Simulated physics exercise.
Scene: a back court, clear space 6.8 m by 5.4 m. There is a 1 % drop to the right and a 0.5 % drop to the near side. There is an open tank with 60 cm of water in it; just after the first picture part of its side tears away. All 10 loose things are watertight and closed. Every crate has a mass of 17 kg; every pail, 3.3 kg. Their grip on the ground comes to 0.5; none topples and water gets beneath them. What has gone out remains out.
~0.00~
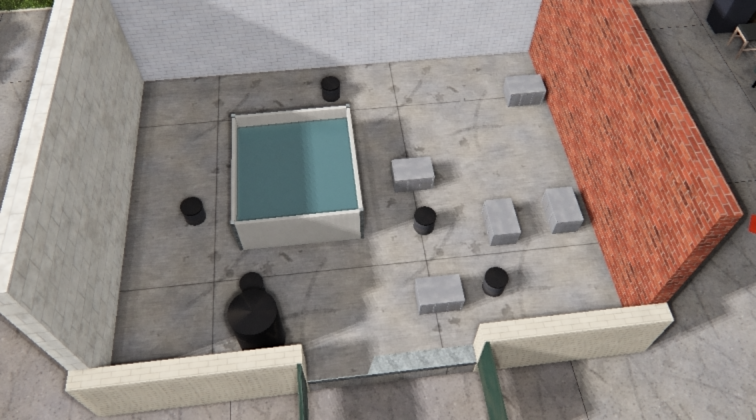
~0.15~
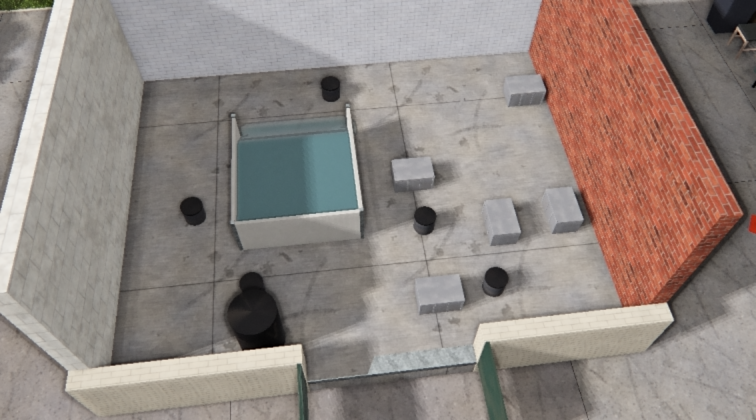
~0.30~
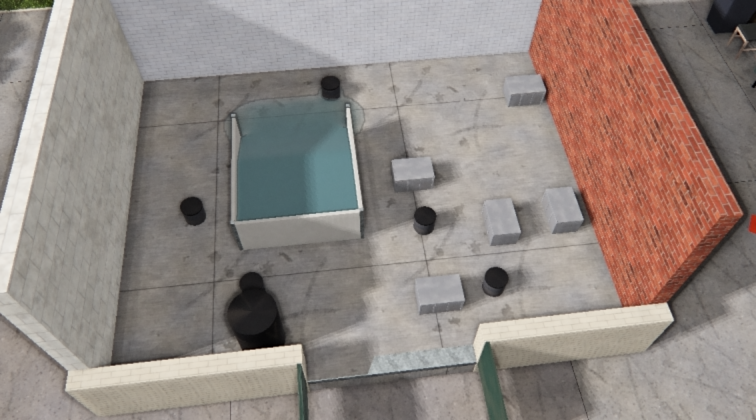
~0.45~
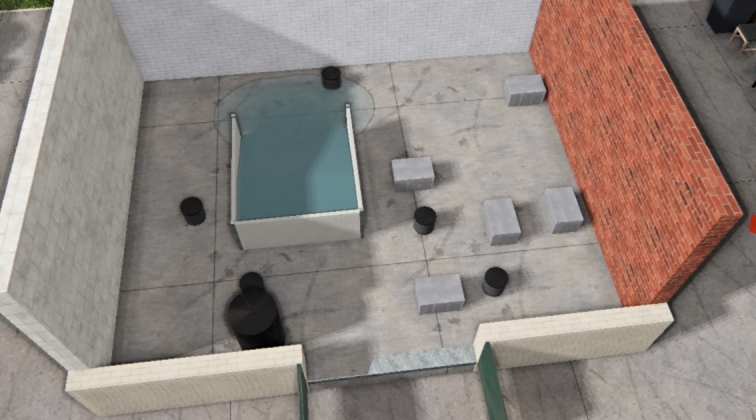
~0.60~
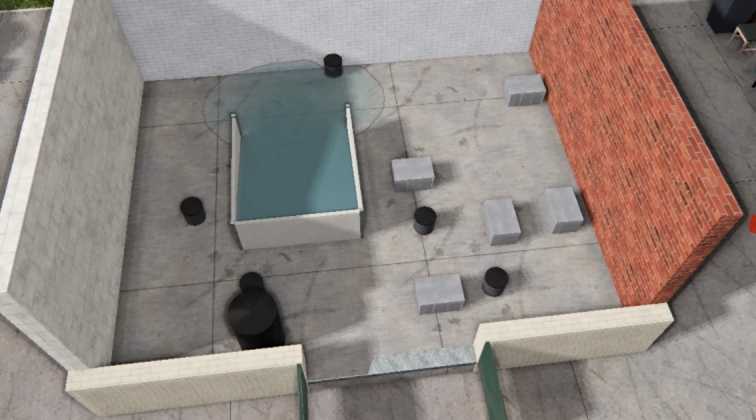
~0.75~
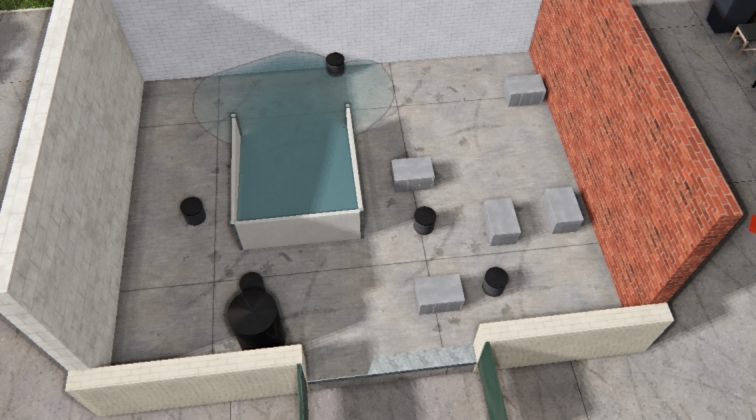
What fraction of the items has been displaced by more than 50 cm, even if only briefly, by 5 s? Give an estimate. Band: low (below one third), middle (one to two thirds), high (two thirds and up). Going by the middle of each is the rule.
Middle.
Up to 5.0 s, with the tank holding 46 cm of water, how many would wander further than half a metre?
It would come to 3 of them.
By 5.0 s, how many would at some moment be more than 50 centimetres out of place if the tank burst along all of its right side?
Then the count would be 8.
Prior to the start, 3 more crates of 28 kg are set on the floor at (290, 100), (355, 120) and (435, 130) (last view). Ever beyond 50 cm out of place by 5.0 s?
Beyond it, beyond it, within it.
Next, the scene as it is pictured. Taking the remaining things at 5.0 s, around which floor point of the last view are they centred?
Centred roughly on (448, 262).
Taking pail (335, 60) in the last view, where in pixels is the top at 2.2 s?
My estimate: Around (485, 90).
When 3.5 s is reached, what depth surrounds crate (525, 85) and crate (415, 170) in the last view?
Some 12 cm at the first, some 0 cm at the second.
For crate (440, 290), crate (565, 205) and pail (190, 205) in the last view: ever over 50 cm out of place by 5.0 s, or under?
Listed in sequence: Lower; higher; higher for the last.
After 1.1 s 1 of 10 are over 50 cm from their spots; 1 afloat.
After 2.2 s 1 of 10 are over 50 cm from their spots; 0 afloat.
After 3.5 s 3 of 10 are over 50 cm from their spots; 2 afloat.
After 5.0 s 5 of 10 are over 50 cm from their spots, and 5 have been at some point; 3 afloat.
